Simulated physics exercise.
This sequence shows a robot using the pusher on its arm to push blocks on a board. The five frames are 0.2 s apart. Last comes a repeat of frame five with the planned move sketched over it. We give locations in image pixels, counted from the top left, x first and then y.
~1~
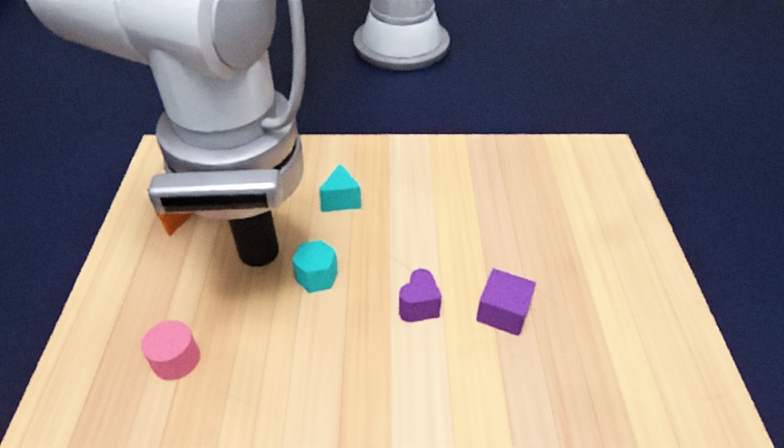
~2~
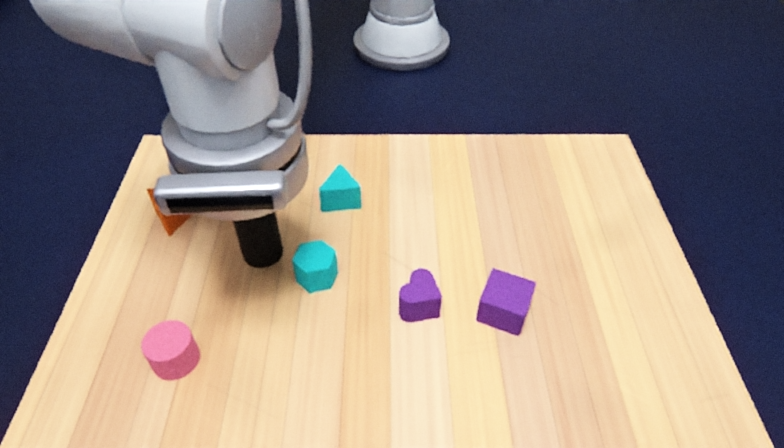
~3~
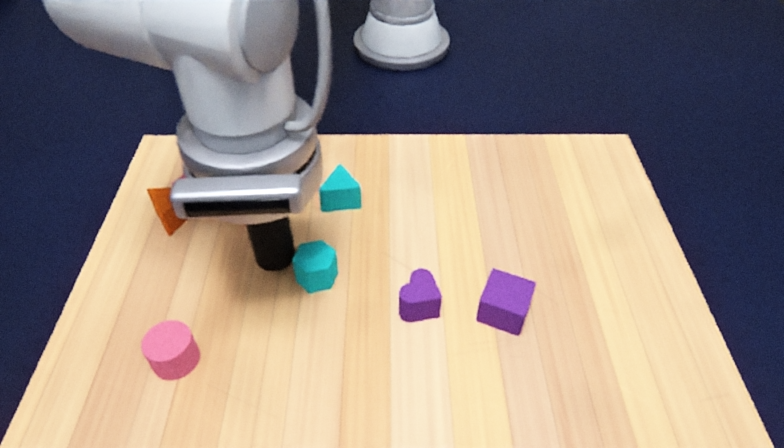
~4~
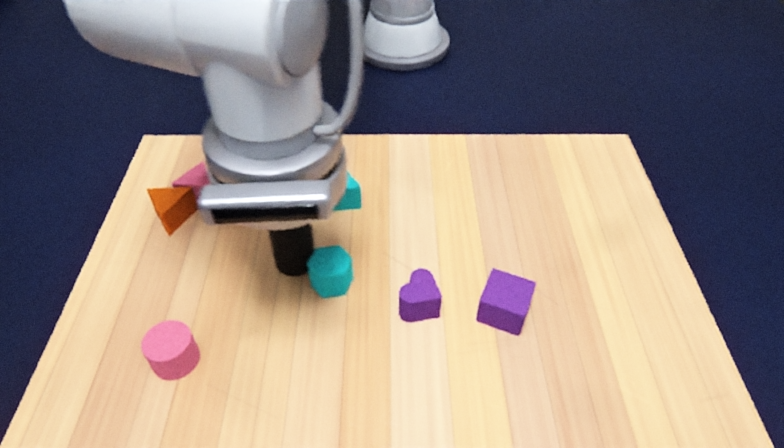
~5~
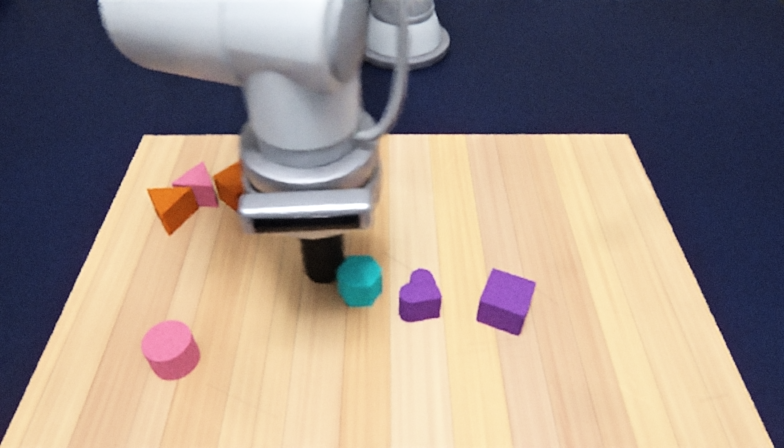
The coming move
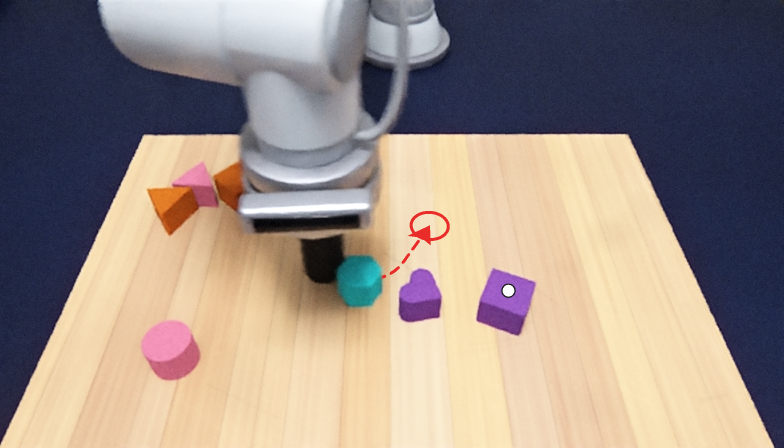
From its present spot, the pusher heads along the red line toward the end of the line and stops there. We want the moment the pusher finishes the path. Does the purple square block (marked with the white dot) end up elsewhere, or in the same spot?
That block stays in place.
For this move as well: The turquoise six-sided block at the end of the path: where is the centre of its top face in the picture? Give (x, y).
The middle of its top is at (415, 281).
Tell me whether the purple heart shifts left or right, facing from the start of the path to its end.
The shift is to the right of that direction.
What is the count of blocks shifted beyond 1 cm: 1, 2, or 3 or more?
The answer is two blocks.
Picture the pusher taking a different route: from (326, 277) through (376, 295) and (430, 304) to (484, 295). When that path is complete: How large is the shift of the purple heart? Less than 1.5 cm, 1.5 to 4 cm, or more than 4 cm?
Distance: More than 4 cm.
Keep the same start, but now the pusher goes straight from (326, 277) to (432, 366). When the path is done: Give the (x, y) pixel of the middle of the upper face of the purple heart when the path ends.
Its top middle is near (467, 290).
The line goes from (326, 277) via (375, 279) and (408, 255), ending at (430, 226); the dot is on the purple square block.
What follows on the original path. One third of the way, pusher at (376, 270); turquoise six-sided block at (407, 281), turned 35° clockwise; purple heart at (440, 295).
Two thirds of the way, pusher at (409, 246); turquoise six-sided block at (415, 281), turned 50° clockwise; purple heart at (447, 298).
At the end, pusher at (430, 217); turquoise six-sided block at (415, 281), turned 50° clockwise; purple heart at (447, 298); purple square block unmoved.
